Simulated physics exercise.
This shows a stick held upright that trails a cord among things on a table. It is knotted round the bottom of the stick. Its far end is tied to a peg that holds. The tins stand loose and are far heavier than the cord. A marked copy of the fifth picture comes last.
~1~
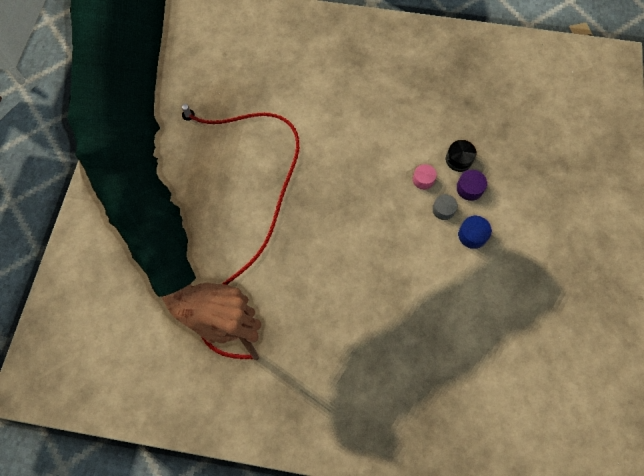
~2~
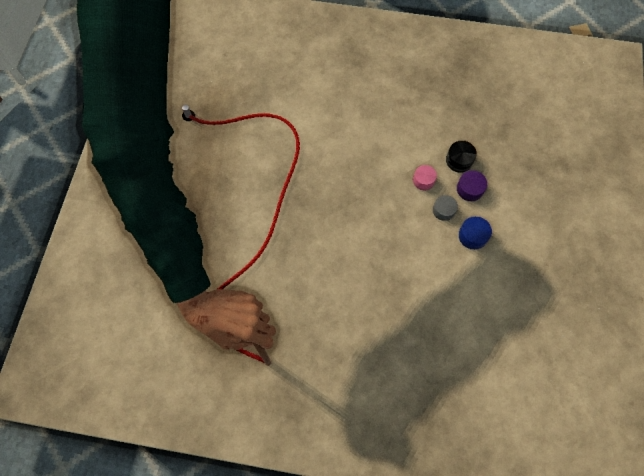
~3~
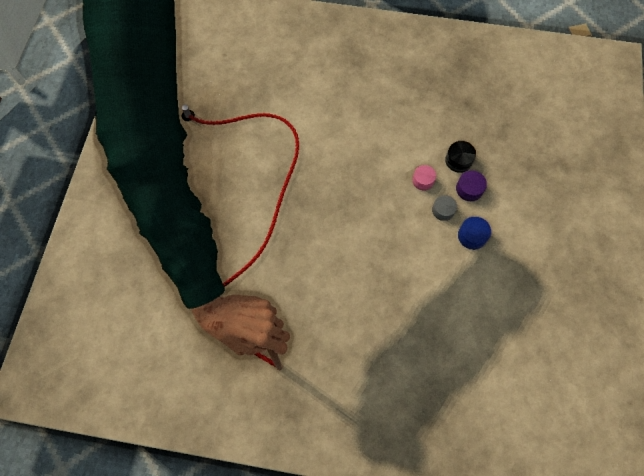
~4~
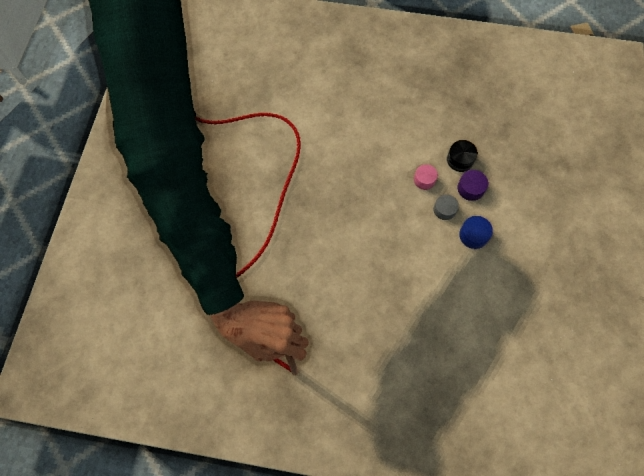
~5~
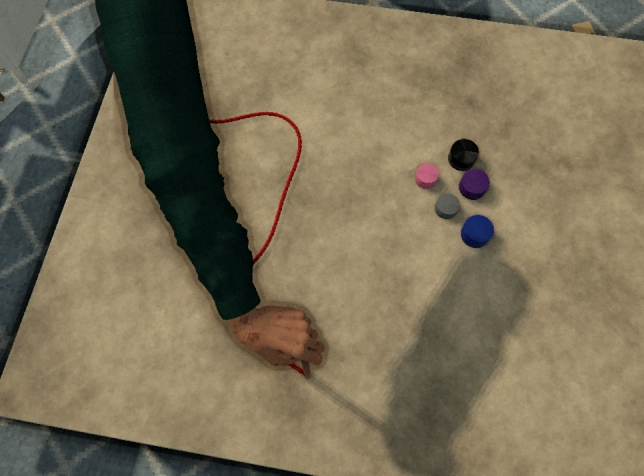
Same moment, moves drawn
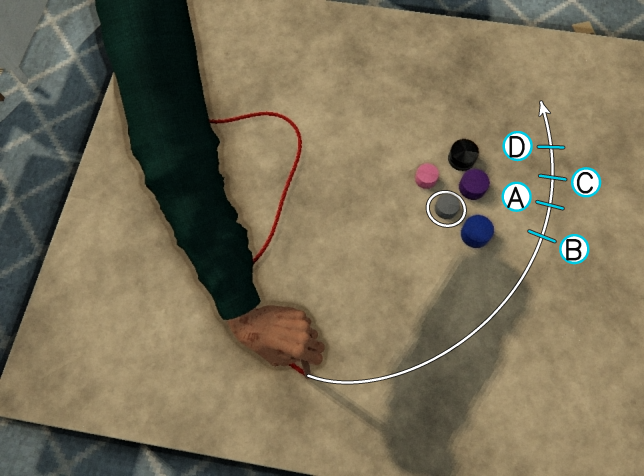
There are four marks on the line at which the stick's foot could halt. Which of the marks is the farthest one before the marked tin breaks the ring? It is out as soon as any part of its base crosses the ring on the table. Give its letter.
Up to mark C.
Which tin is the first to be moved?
The blue tin.
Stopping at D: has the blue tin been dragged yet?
By then, yes.
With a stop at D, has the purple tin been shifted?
By then, yes.
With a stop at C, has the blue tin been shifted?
By then, yes.
On the marked copy, A at (550, 205); B at (542, 236); C at (552, 178); D at (551, 147); the ring at (446, 209); the route from (308, 376) via (514, 289) to (541, 102).
Following C. Soon after the start, foot of the stick (439, 356); grey tin (447, 206).
Later, foot of the stick (527, 269); grey tin (447, 206).
In the end, foot of the stick (552, 178); blue tin (475, 214); grey tin (447, 206); the grey tin is still in its ring.
As for the rest, A is safe but short; B is safe but short; D drags the ringed tin to (444, 191).
